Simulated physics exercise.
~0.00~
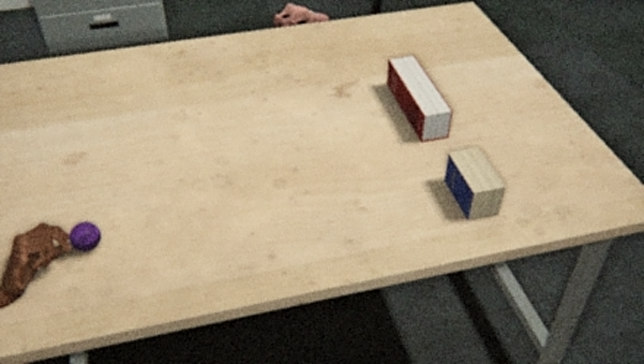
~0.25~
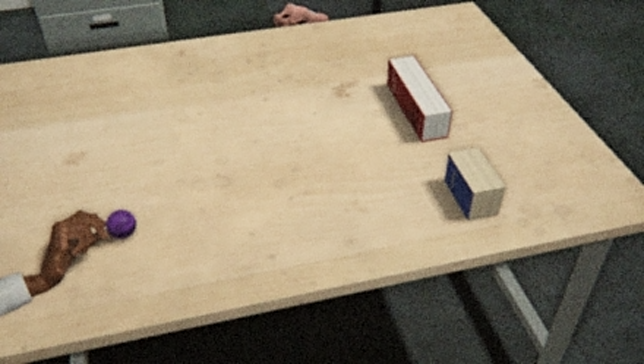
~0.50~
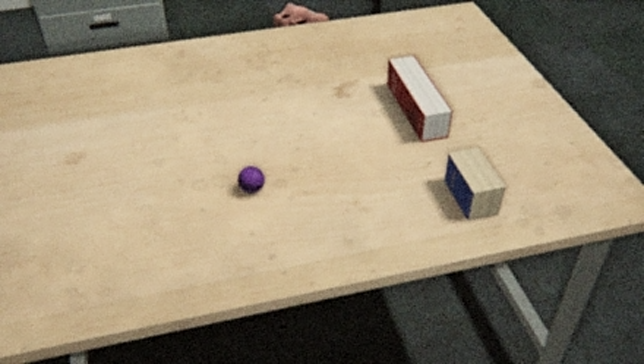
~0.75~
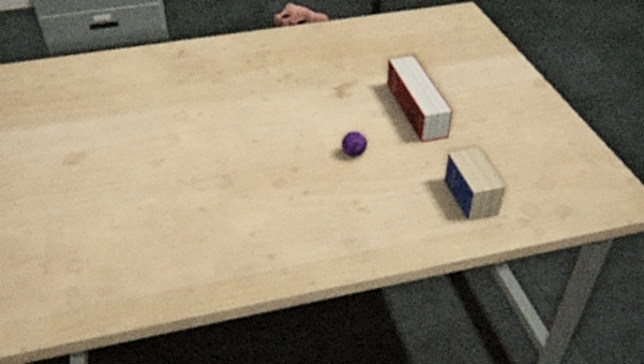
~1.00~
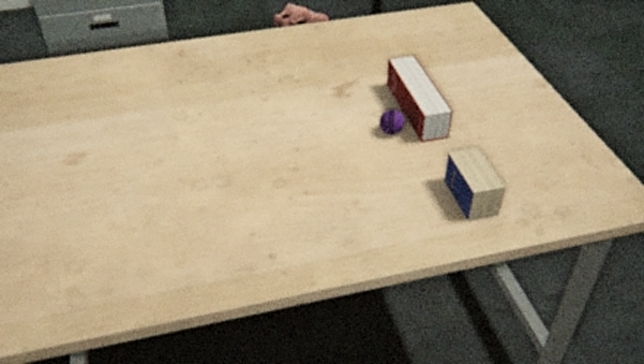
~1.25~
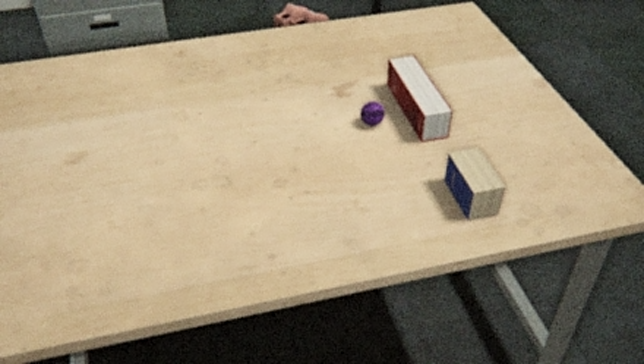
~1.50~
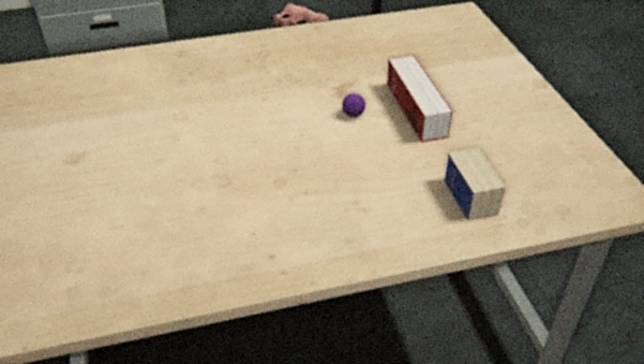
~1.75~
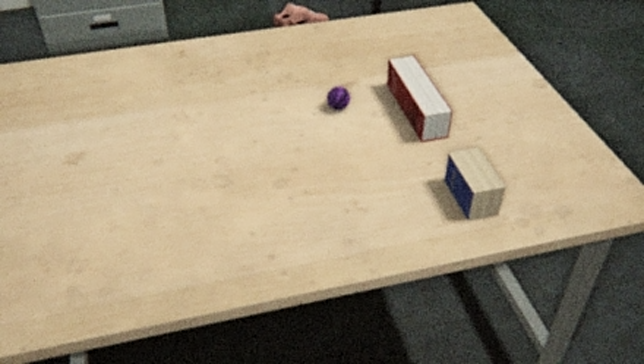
A purple ball is released by a hand at the left of a wooden table and rolls right toward two book-like blocks, hits the red one beside the gap, then rebounds a short way up and left, ending just left of the red block.
